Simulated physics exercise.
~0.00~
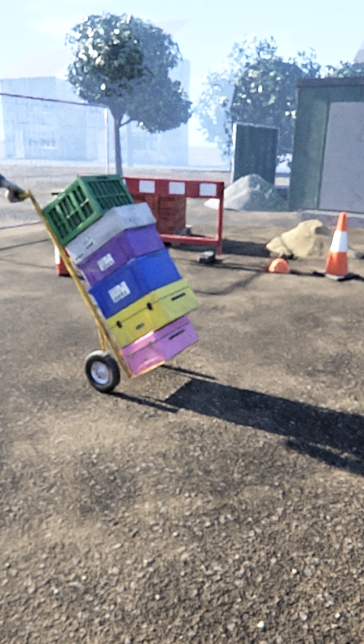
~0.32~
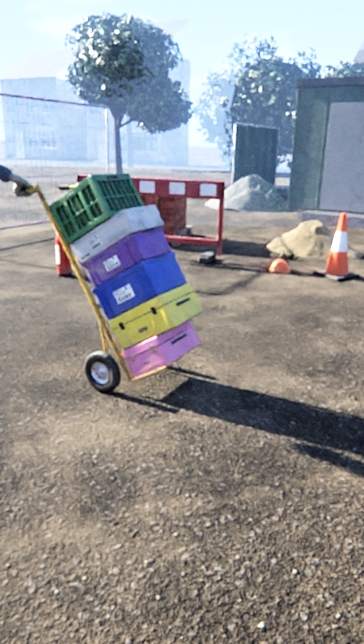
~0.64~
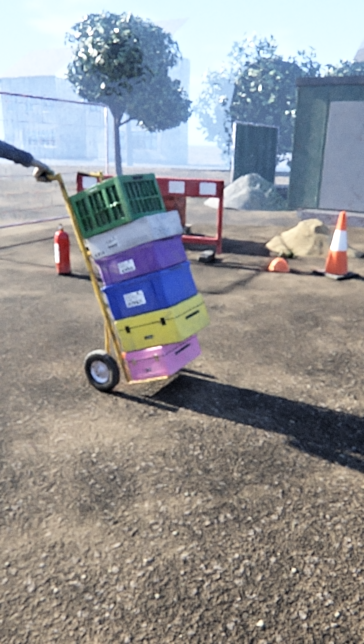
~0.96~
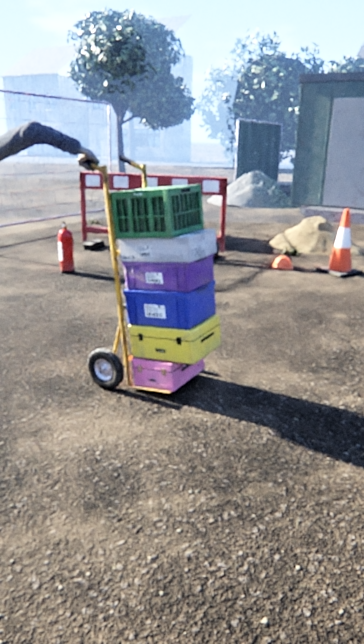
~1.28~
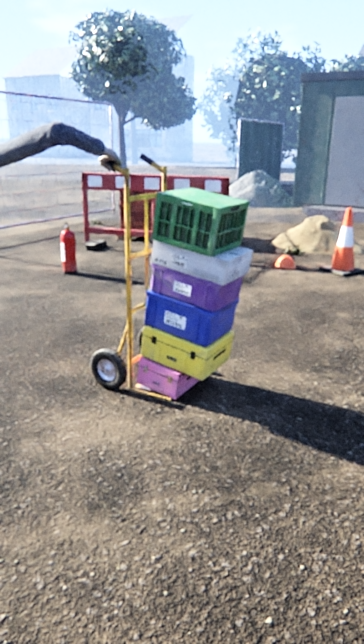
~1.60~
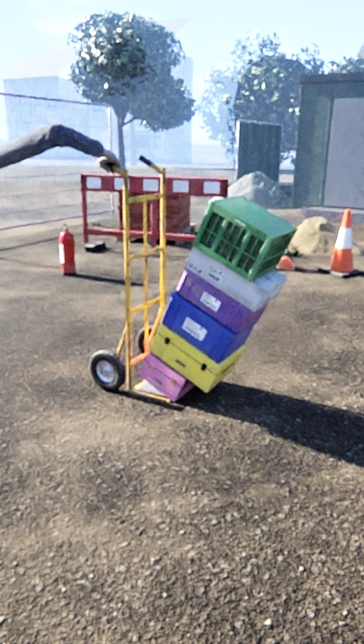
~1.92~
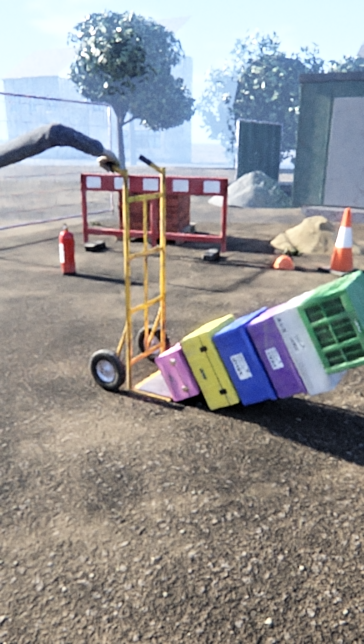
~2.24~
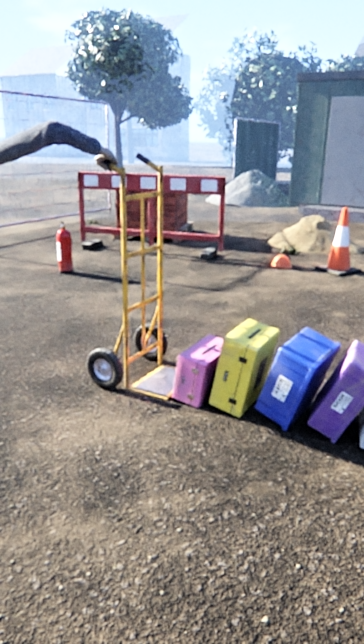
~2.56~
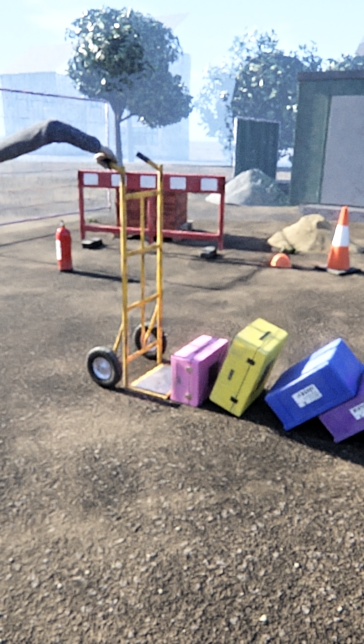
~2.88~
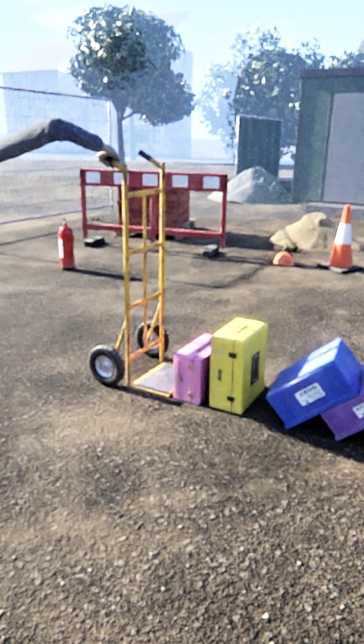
A yellow sack truck stacked with colourful boxes leans back to the left on sunlit tarmac, seen from the side by a slightly swaying camera. A green crate tops white, purple, blue, yellow and pink containers, with a red barrier, a fire extinguisher, a traffic cone and trees behind. An arm at the left swings the truck upright, then holds it still. The whole stack keeps tipping right and topples forward, spilling across the ground. Finally the pink box lies over by the plate, the yellow one stands beside it, and the blue and purple ones rest tumbled at the right edge.
